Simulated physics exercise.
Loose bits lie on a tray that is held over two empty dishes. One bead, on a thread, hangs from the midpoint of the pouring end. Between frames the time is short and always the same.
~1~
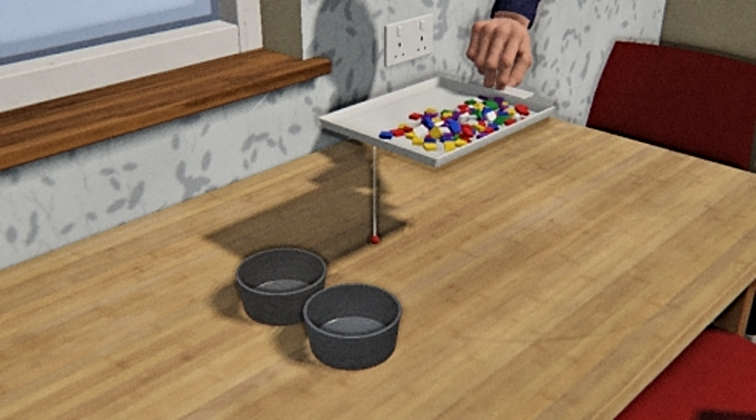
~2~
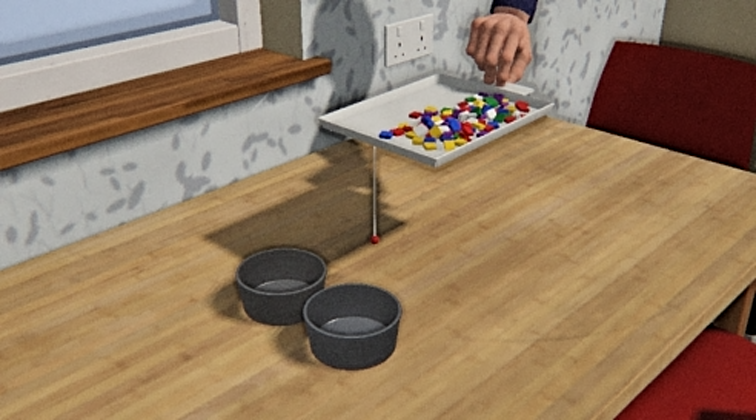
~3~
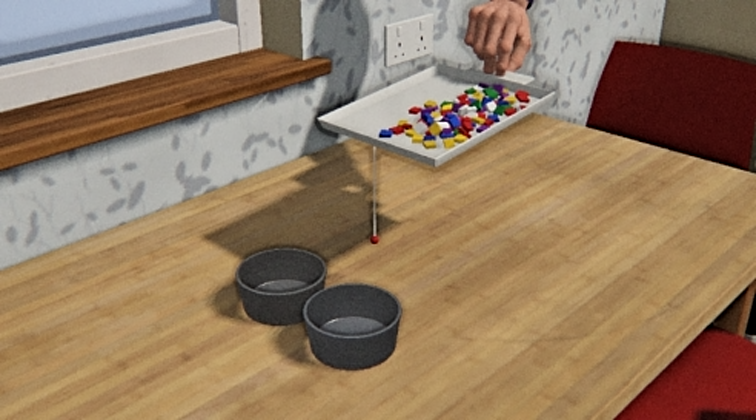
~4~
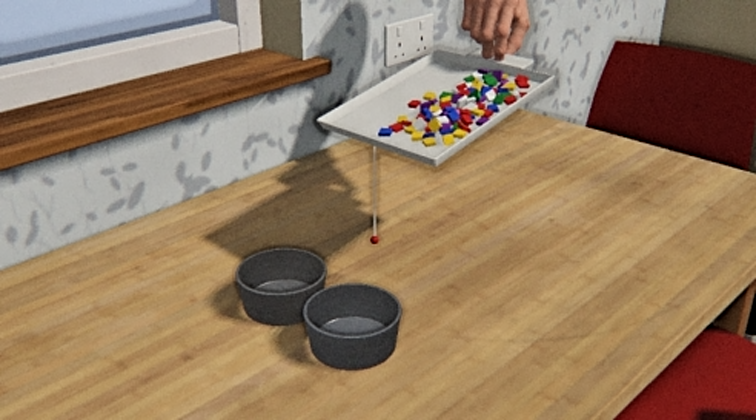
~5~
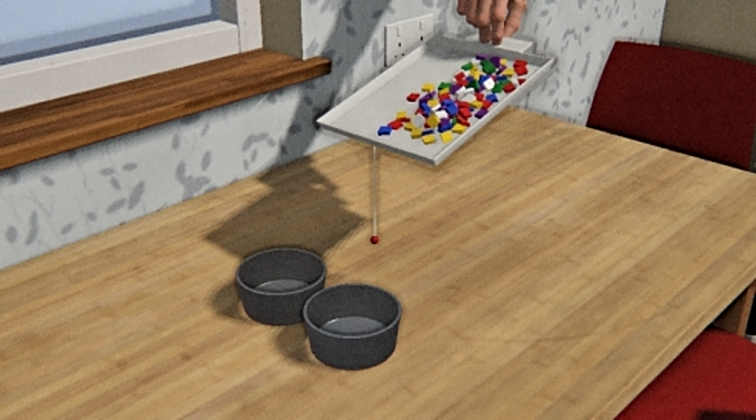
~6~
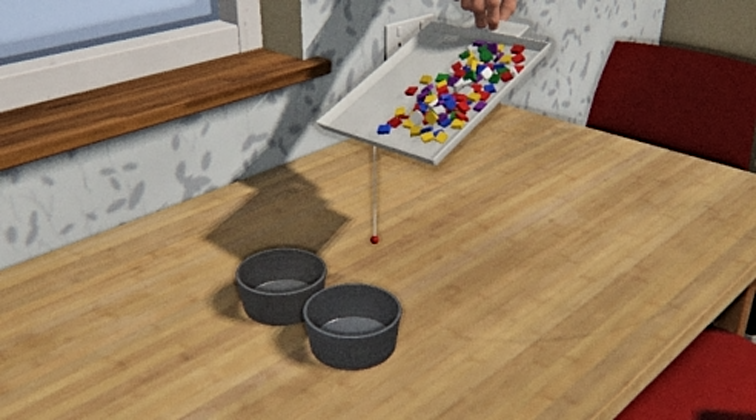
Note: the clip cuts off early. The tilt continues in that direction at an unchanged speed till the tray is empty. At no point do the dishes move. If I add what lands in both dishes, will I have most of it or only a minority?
You will have only a minority.
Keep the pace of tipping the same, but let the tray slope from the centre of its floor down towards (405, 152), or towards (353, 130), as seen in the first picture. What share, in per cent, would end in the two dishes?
Lab note: Try 1 = 0 %, try 2 = 0 %.
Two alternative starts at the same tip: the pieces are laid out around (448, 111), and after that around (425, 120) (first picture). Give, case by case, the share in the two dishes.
Try 1: 10 %; try 2: 10 %.
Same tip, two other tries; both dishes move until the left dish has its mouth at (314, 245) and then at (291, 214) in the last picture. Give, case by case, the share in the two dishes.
Around 70 and then 20 per cent.
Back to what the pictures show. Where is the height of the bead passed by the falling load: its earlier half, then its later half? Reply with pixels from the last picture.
The early half goes through (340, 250), the late half through (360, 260).
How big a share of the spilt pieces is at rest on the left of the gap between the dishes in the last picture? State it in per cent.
20 %, roughly.
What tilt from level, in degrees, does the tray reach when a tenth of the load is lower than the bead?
Around 75° of tilt.
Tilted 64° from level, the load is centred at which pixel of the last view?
Roughly (384, 136).
Soon, tray tipped steeply; most on the tray; a small part in the air.
A while on, tray tipped past a quarter turn; a small part on the tray; a small part in the right dish; a small part in the left dish; about half outside both; about a quarter in the air.
Towards the end, tray tipped past a quarter turn; a small part in the right dish; a small part in the left dish; most outside both.
Finally, tray tipped past a quarter turn; a small part in the right dish; a small part in the left dish; most outside both.
